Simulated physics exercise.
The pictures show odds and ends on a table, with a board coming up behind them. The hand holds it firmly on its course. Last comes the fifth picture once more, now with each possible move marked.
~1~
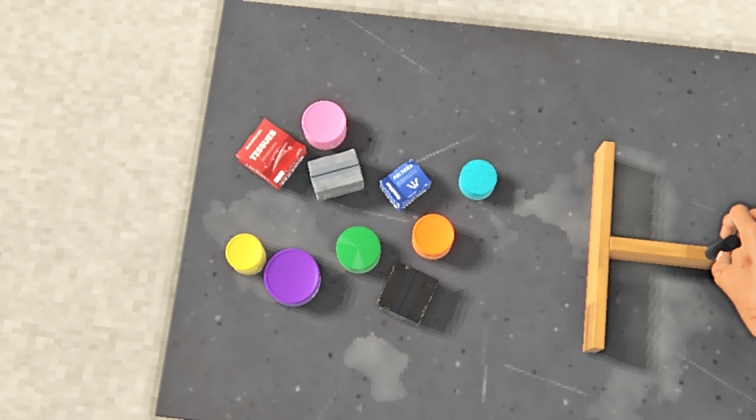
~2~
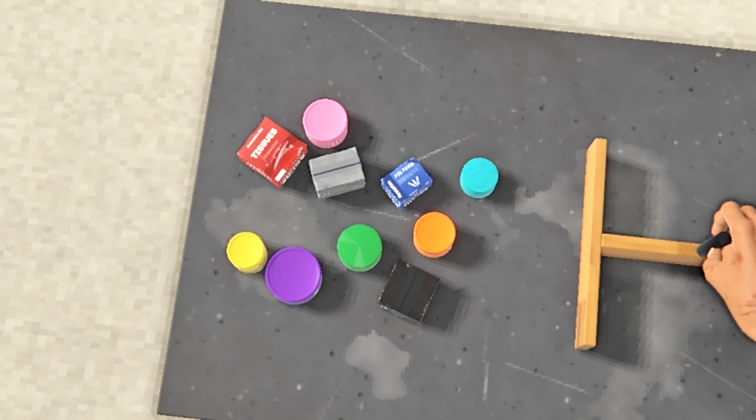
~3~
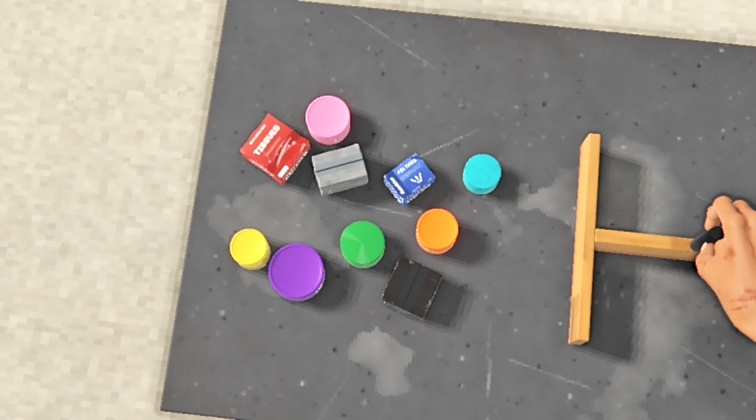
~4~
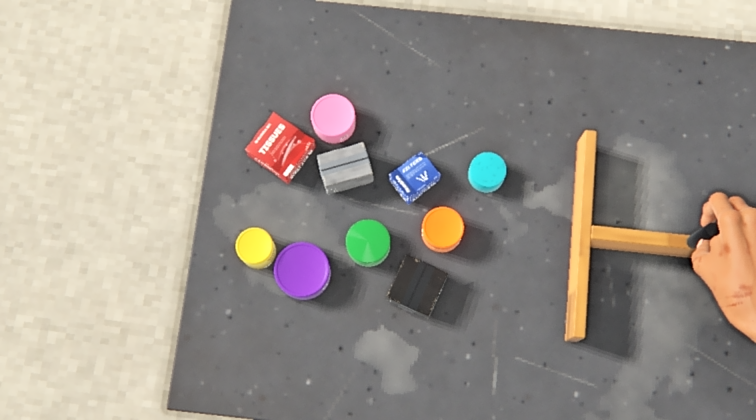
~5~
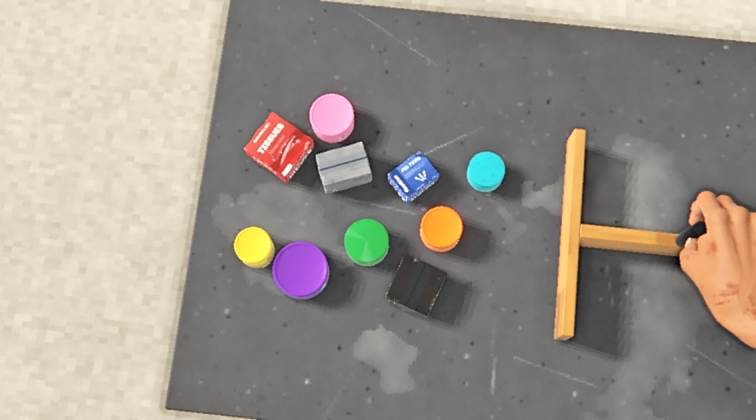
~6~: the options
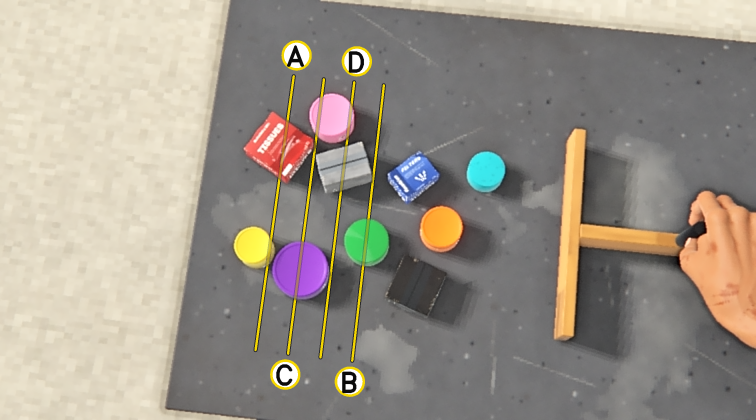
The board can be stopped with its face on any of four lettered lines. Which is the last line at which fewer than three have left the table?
Stop at A.
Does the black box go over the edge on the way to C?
No.
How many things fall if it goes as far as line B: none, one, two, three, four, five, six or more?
In all, none.
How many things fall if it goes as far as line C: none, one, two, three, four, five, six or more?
By then, none.
On the copy, A at (275, 208); B at (369, 218); C at (307, 212); D at (338, 215).
On A. First, board (467, 219); turquoise pot (446, 167); blue box (409, 178).
Then, board (358, 207); red box (261, 138); yellow tub (245, 244).
Finally, board (276, 199); yellow tub over the edge; red box over the edge; two fallen.
By contrast, B is within the limit but short; C is within the limit but short; D is within the limit but short.
